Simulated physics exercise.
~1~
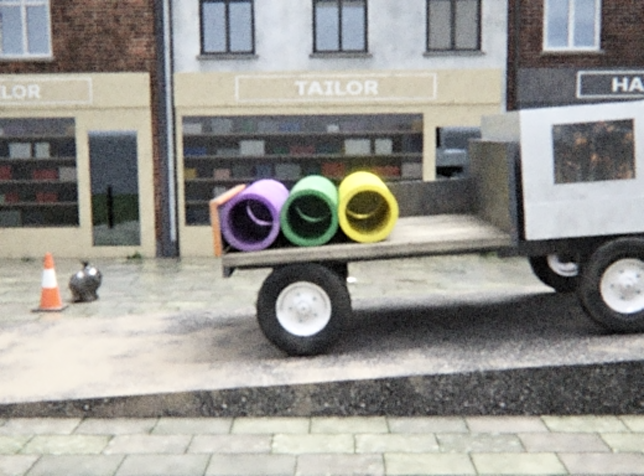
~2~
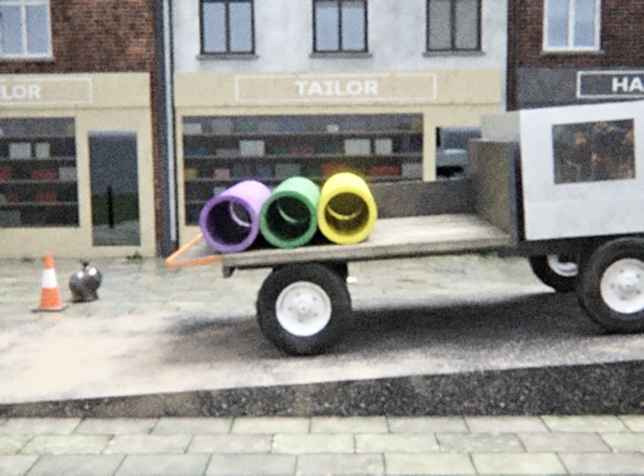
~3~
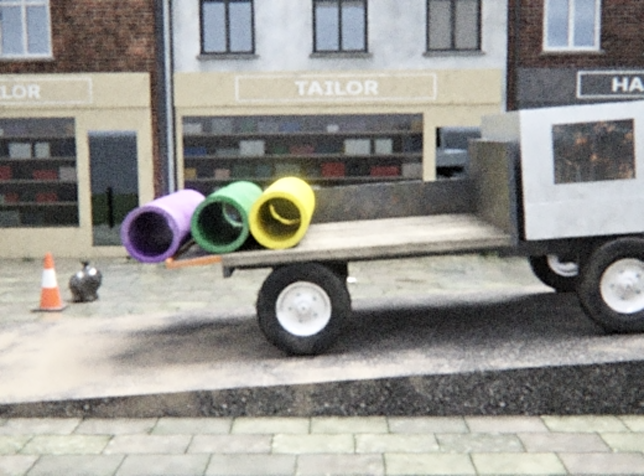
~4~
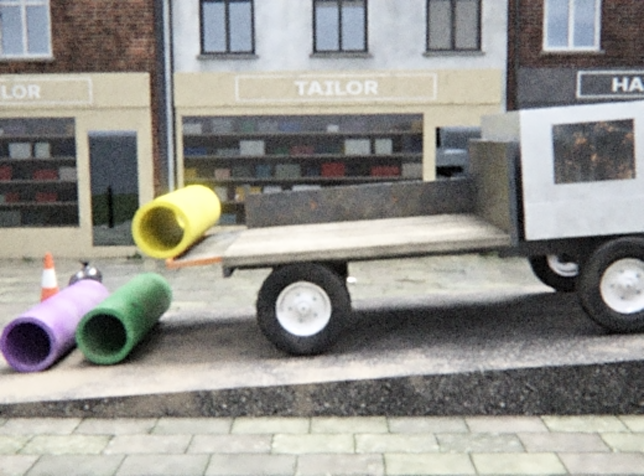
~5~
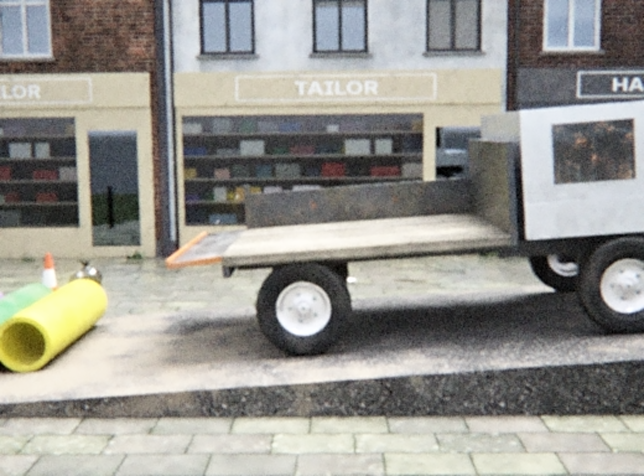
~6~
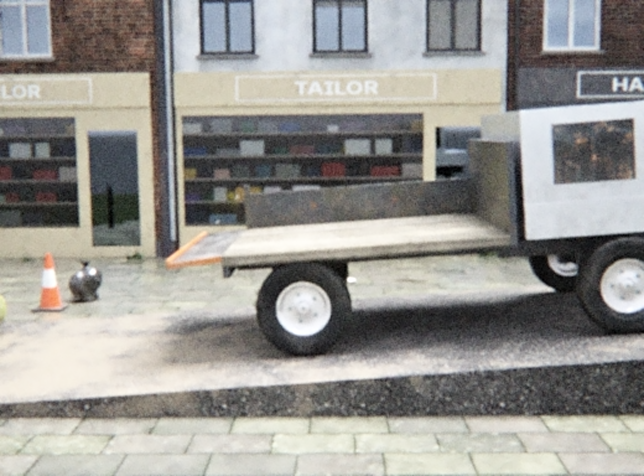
On a street in front of a tailor's shop, seen from the side, a pick-up with a pale cab stands on a gentle slope, its open bed pointing downhill to the left. Purple, green and yellow pipes lie side by side against the raised orange-edged tailgate, with a traffic cone and a dark round object beyond. The tailgate swings down, and the pipes roll left onto it, purple leading. Purple and green drop to the ground, then yellow follows. All three roll away left, leaving the bed empty and only a sliver of yellow at the edge of view.
